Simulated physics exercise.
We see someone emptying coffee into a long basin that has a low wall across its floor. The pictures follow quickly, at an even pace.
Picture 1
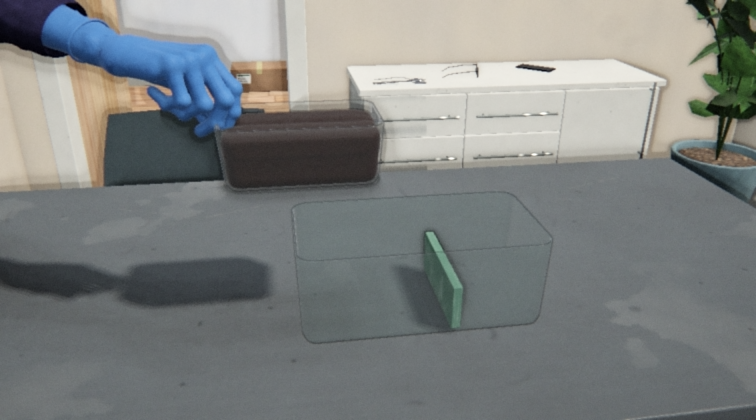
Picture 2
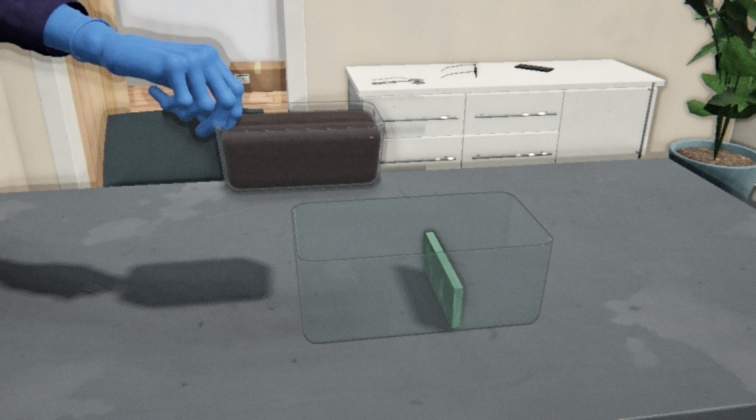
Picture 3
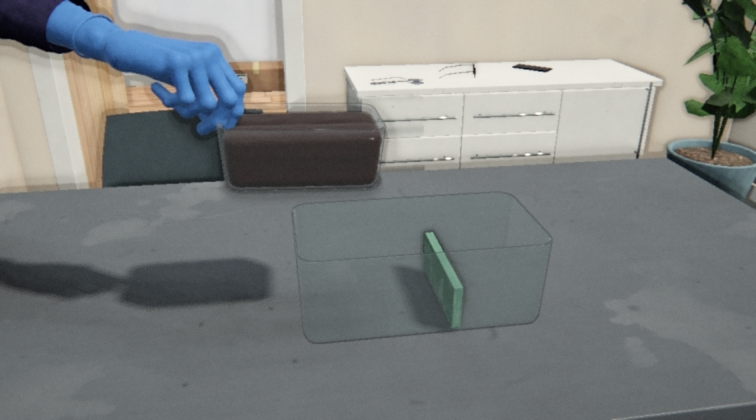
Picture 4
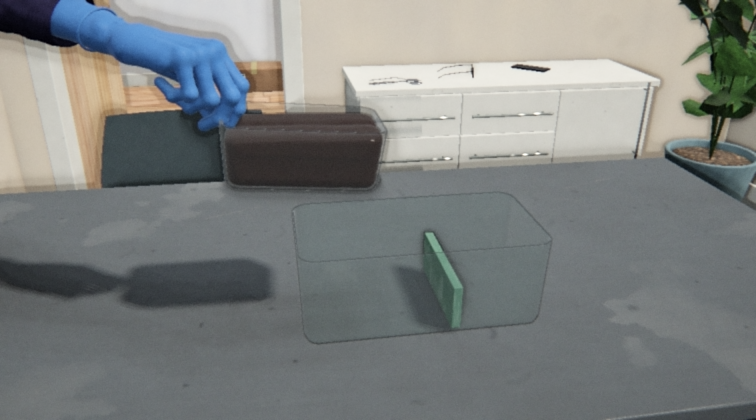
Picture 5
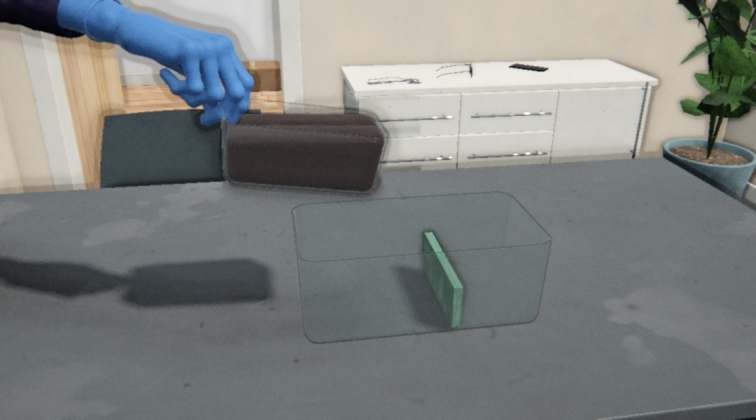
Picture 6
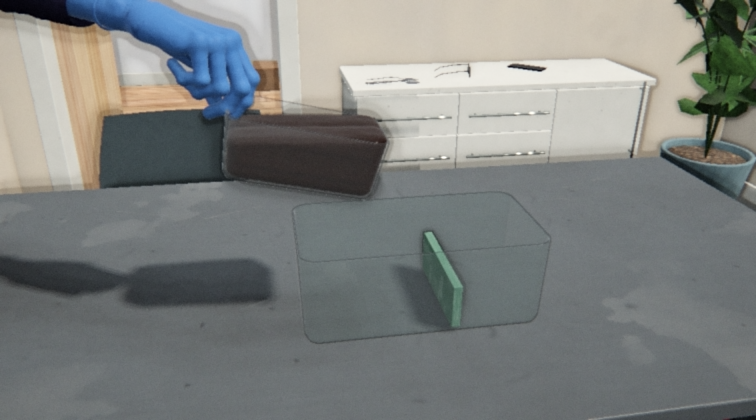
Above a grey table, a blue-gloved hand held a clear container of dark coffee and slowly tilted it slightly down to the right, beside a long, see-through basin with a low green wall across its floor.
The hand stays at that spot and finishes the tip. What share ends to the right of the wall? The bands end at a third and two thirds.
In the end not even a third is right of the wall.
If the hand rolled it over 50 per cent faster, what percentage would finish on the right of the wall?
Near 10 %.
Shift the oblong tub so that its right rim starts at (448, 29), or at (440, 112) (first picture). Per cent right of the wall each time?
Roughly 65 per cent, and 75 per cent.
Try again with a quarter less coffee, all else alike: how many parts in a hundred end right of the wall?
Near 0 %.
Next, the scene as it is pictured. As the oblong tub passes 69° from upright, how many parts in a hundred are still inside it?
Some 25 per cent.
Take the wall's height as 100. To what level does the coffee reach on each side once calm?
Some 50 per cent left and 20 right.
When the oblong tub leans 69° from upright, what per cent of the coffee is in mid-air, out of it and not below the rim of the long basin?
Near 25 %.
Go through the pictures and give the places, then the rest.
In the first frame, it leans 0°; its right rim is at (378, 113); the coffee meets the walls at (222, 126) and (375, 120); the long basin's rim runs from (294, 232) to (532, 216); the wall's top is at (442, 259).
In the second frame, it leans 1°; its right rim is at (378, 115); the coffee meets the walls at (223, 126) and (375, 121).
In the third frame, it leans 2°; its right rim is at (379, 117); the coffee meets the walls at (224, 126) and (376, 123).
In the fourth frame, it leans 5°; its right rim is at (380, 122); the coffee meets the walls at (225, 127) and (376, 124).
In the fifth frame, it leans 8°; its right rim is at (381, 127); the coffee meets the walls at (227, 127) and (379, 125).
In the sixth frame, it leans 13°; its right rim is at (382, 133); the coffee meets the walls at (228, 128) and (381, 127); 1 per cent is over the edge.
A moment on, the oblong tub is tipped part way and 25 per cent is still to pour, 31 is left of the wall and 16 right of it.
Next, the oblong tub is tipped right over and 2 per cent is still to pour, 70 is left of the wall and 20 right of it.
Then the oblong tub is tipped right over and 0 per cent is still to pour, 73 is left of the wall and 20 right of it.
Later the oblong tub is tipped right over and 0 per cent is still to pour, 73 is left of the wall and 20 right of it.
At rest 73 per cent lies left of the wall, 20 right of it and 6 outside.
